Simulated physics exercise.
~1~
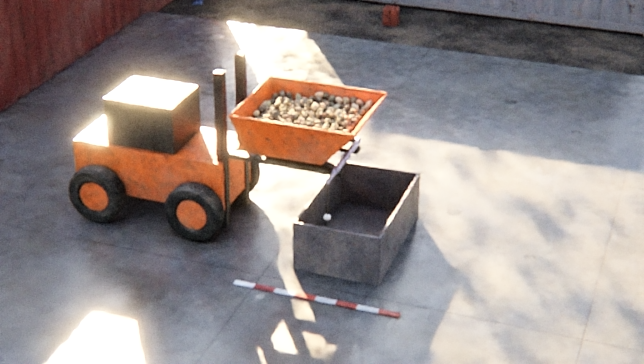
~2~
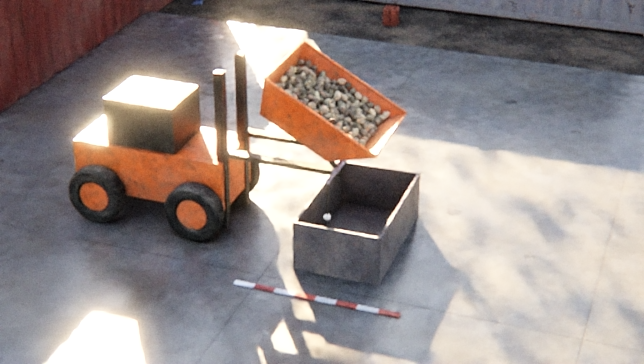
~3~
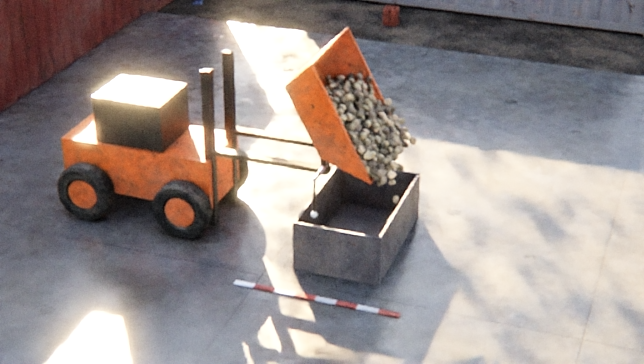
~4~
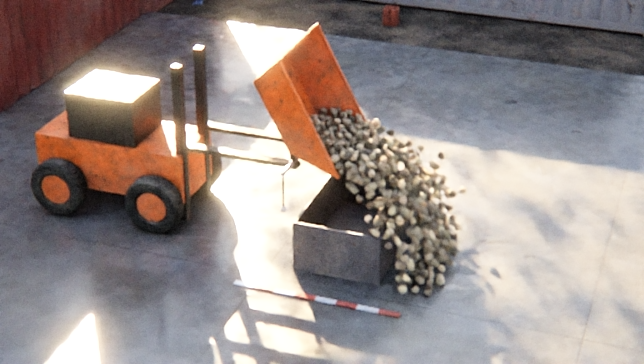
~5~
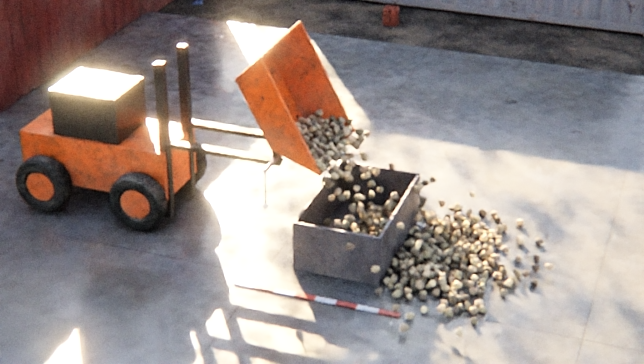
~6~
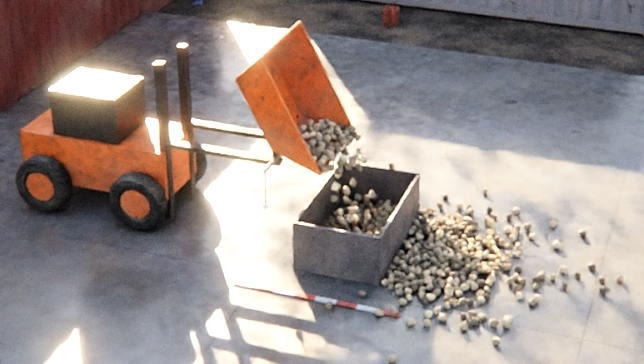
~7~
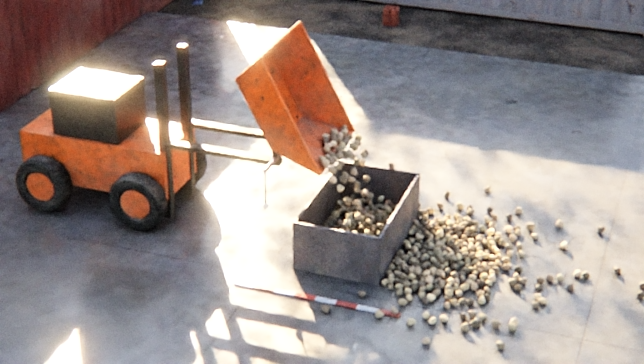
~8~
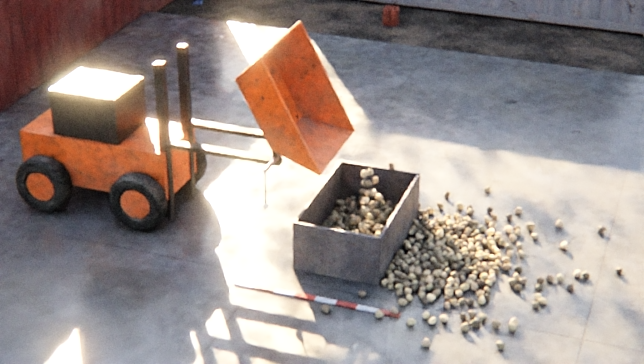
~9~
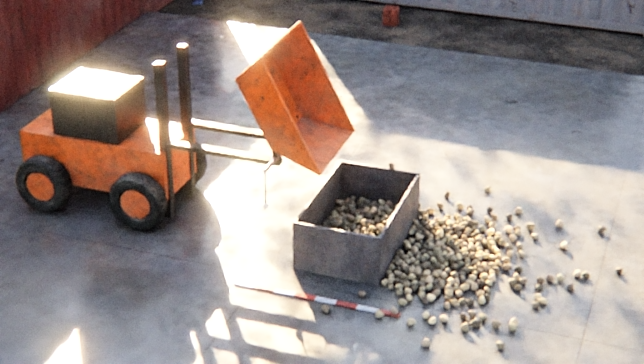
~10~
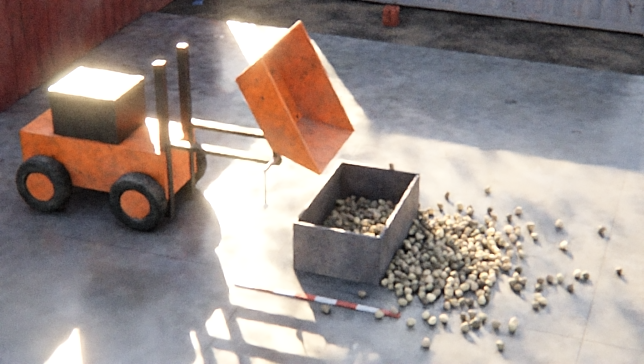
An orange forklift tipped its skip of round stones toward a grey bin while backing away to the left, and the stones poured out, about half landing in the bin and the rest scattering across the floor beyond it, leaving the skip empty.
